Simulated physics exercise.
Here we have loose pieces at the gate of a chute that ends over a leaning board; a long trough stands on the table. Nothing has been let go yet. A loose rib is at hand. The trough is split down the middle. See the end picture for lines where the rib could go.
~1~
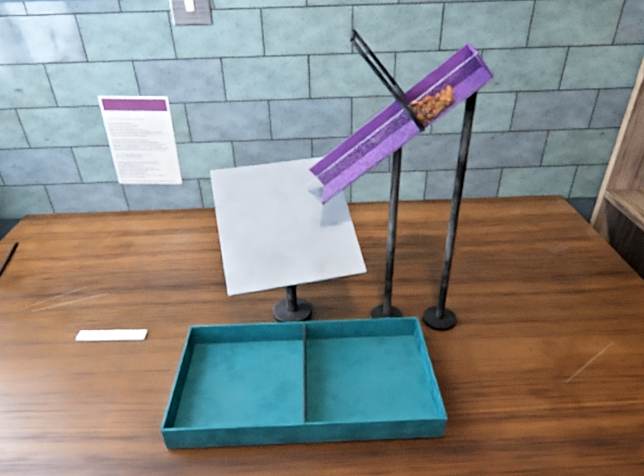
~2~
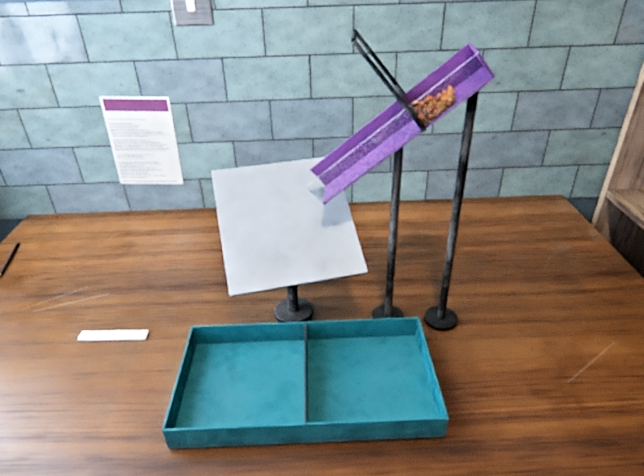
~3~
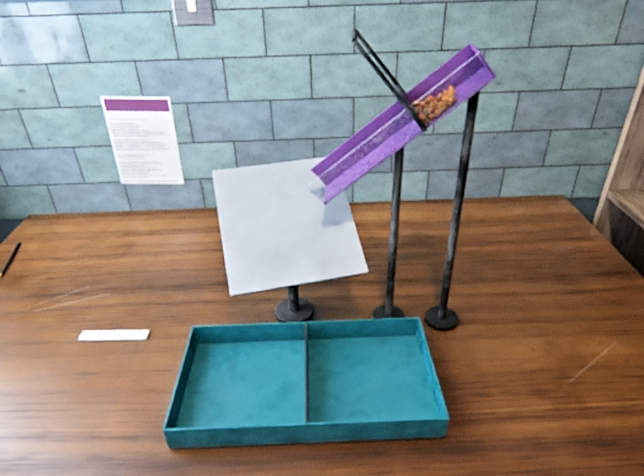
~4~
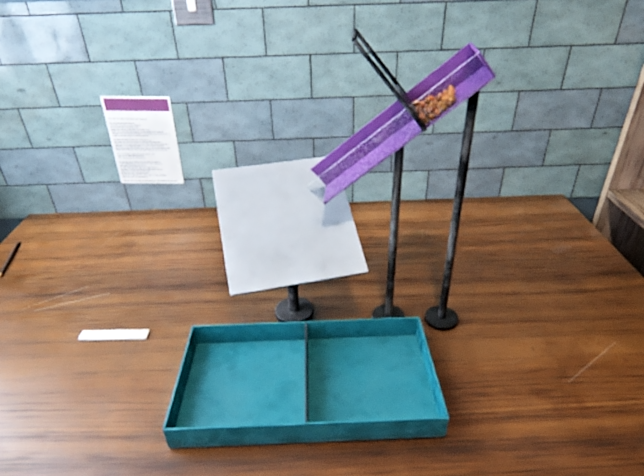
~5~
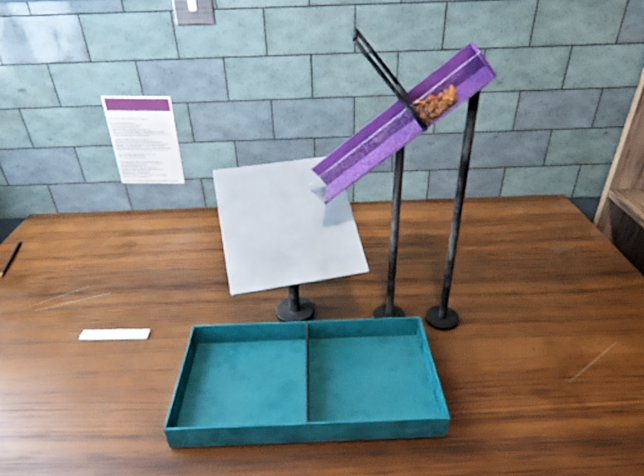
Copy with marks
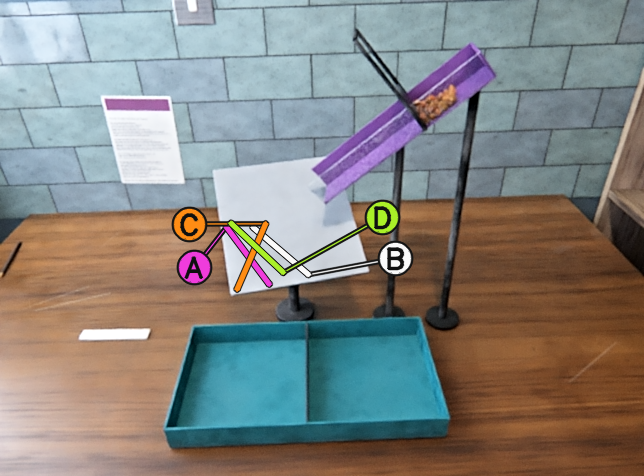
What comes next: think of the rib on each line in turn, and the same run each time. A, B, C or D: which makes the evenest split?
Line A does it best.
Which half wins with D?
Right.
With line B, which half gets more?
The right half.
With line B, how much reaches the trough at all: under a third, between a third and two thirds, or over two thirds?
It is over two thirds.
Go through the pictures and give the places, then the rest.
The first frame shows load behind the gate near (428, 106), cereal balls; lip of the chute near (324, 195), sloping fairly steeply.
The second frame shows middle of the board near (287, 219), tilted fairly steeply; middle of its low edge near (301, 283); of its high edge near (274, 163).
The third frame shows front corners of the trough near (164, 430) and (448, 418); front end of its middle wall near (306, 424); gate still shut near (401, 95).
The fourth frame shows middle of the load near (430, 106); lip near (325, 195).
The fifth frame shows middle of the load near (431, 106); lip near (326, 195).
On the marked copy, line A from (226, 227) to (269, 284); line B from (253, 227) to (308, 274); line C from (265, 223) to (237, 289); line D from (230, 223) to (283, 272).
If A is chosen, of what is caught, close to half in the left half, close to half in the right.
If B is chosen, of what is caught, a small share in the left half, all but a few in the right.
If C is chosen, of what is caught, all but a few in the left half, a small share in the right.
If D is chosen, of what is caught, a small share in the left half, all but a few in the right.
